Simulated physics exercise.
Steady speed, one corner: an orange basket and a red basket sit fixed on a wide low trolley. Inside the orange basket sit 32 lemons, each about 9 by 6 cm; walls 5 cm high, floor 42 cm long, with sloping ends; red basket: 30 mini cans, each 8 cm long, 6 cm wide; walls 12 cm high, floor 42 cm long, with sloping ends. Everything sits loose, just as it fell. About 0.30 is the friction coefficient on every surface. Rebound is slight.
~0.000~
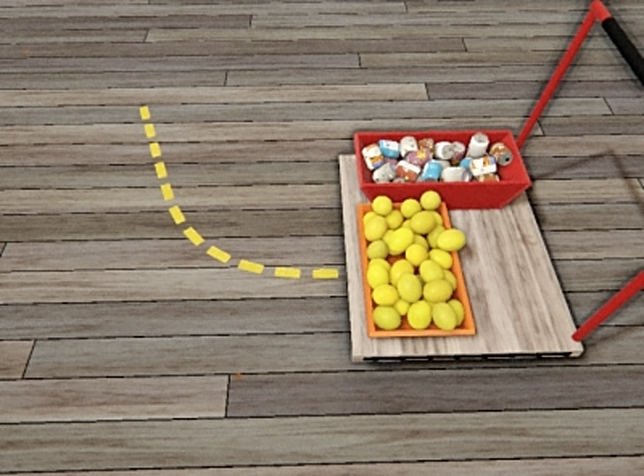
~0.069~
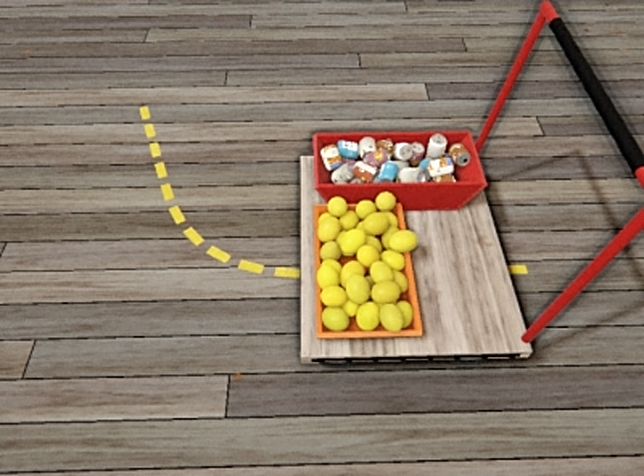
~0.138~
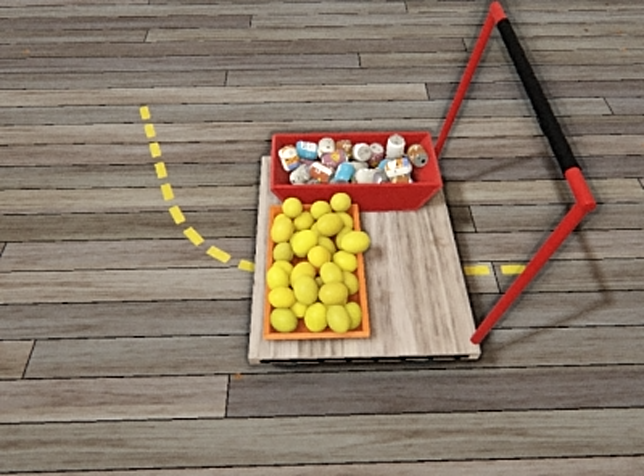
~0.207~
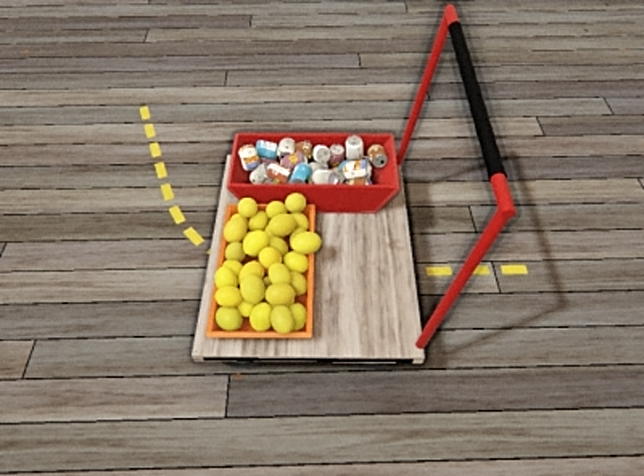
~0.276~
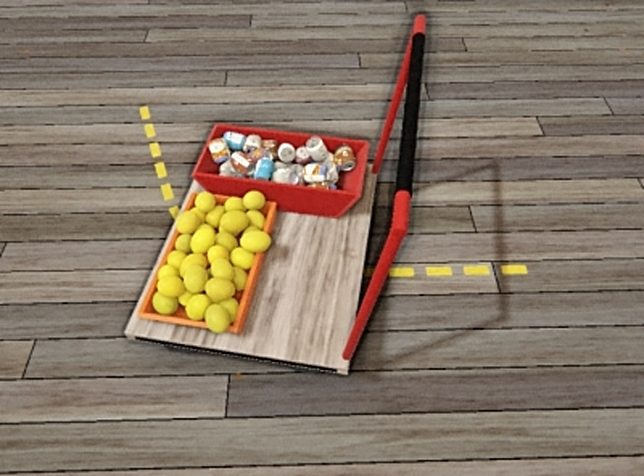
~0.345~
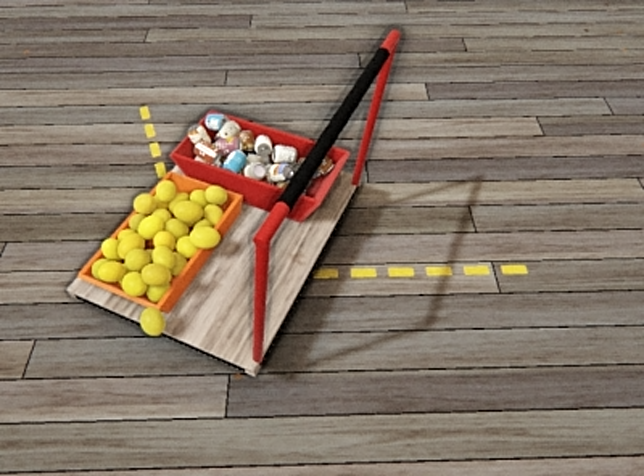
On a grey plank floor, a flat wooden cart with a red and black handle carries an orange basket of lemons and a red basket of small cans leftward along a dashed yellow line. It then turns clockwise along the curve, and lemons spill over the orange basket's near end.
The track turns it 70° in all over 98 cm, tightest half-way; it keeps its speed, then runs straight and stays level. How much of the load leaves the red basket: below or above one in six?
Spilled share: Low, beneath a sixth.
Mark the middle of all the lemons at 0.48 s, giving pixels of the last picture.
I'd put the middle close to (88, 186).
After 0.39 s, 3 of 32 out of the orange basket and 0 of 30 out of the red basket.
After 0.48 s, 6 of 32 out of the orange basket and 1 of 30 out of the red basket.
After 0.61 s, 11 of 32 out of the orange basket and 1 of 30 out of the red basket.
Outcome (at 1.07 s), 13 of 32 out of the orange basket and 1 of 30 out of the red basket. Asked share, 1 of 30, 3 per cent.
